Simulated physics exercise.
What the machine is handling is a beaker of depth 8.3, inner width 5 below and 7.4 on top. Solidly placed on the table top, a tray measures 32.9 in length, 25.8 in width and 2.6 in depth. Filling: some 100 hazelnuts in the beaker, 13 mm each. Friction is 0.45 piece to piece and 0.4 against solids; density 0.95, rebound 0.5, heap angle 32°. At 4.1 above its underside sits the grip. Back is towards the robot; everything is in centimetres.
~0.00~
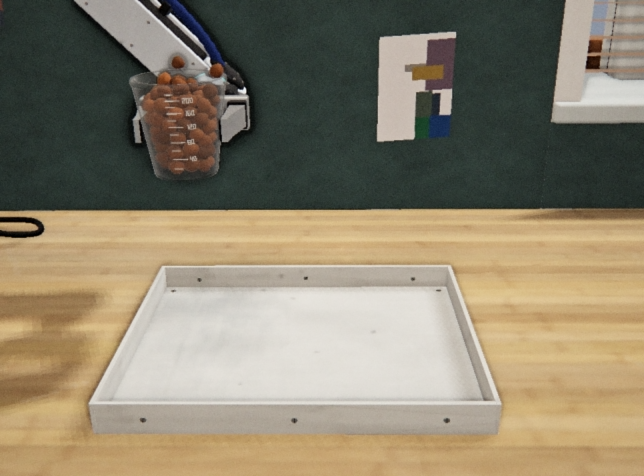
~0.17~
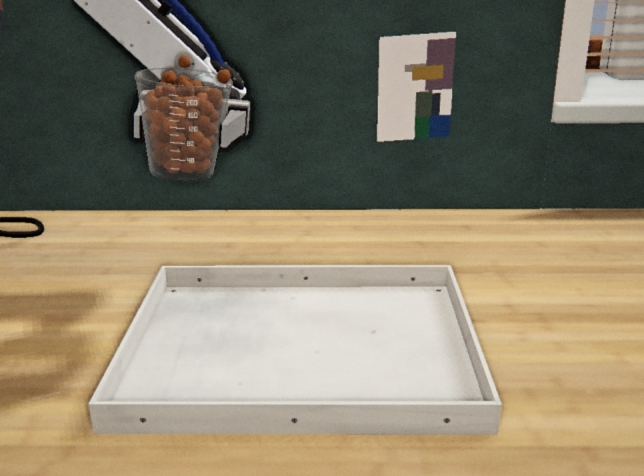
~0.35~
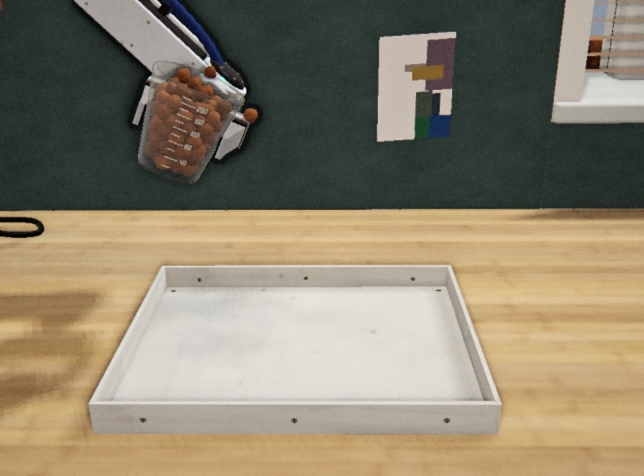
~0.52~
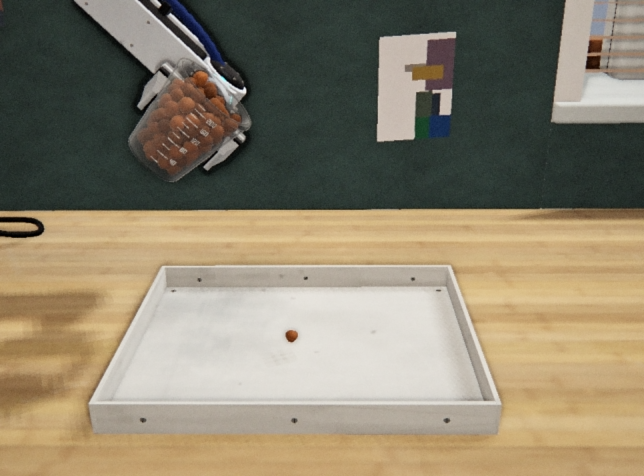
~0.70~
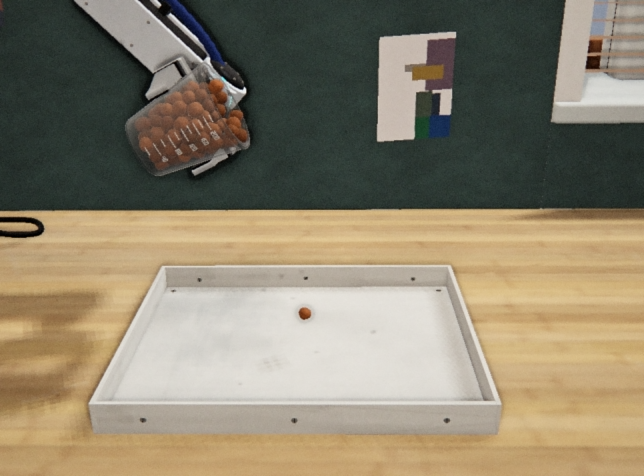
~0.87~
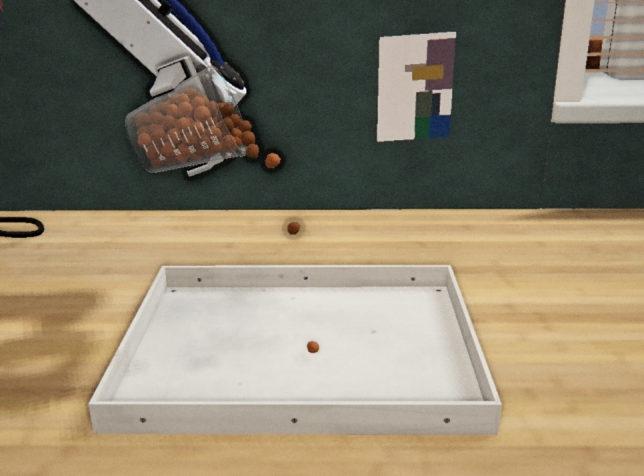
At a wooden table before a dark green wall, a robot arm holds a clear beaker heaped with hazelnuts above and behind a pale, empty tray. The arm tilts the beaker steadily to the right, and one nut drops into the tray and rolls about. With the beaker steeply tipped, more nuts leave its mouth.
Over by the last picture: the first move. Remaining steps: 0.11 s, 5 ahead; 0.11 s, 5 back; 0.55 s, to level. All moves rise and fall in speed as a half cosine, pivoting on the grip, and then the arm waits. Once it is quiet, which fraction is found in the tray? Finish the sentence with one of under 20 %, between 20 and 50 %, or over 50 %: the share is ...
The share is over 50 %.
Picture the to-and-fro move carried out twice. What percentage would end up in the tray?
80 per cent or so.
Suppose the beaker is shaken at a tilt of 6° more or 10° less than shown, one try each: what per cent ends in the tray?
Estimates, in order: 80 % and 45 %.
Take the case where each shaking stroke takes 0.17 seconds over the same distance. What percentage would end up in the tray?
It would come to around 45 %.
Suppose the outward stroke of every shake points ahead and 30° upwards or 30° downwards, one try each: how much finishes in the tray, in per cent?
Result: Approx. 85 % and 40 %, one try each.
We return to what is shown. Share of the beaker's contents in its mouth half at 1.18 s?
That share comes to roughly 60 percent.
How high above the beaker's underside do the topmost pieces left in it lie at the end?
Height at rest: About 4.5 centimetres.
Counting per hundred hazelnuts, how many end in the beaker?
30 %.
After 1.18 s, tilted 66° forward, highest piece 23 above the table; 32 in the beaker, 26 in the tray, 43 in flight or on a rim.
After 1.49 s, tilted 13° forward, highest piece 25 above the table; 67 in the tray, 30 in the beaker, 4 on the table or floor.
After 1.84 s, level, highest piece 23 above the table; 67 in the tray, 30 in the beaker, 4 on the table or floor.
After 2.89 s, level, highest piece 23 above the table; 67 in the tray, 30 in the beaker, 4 on the table or floor.
In the end, 67 in the tray, 30 in the beaker, 4 on the table or floor. That is 66 % in the tray.
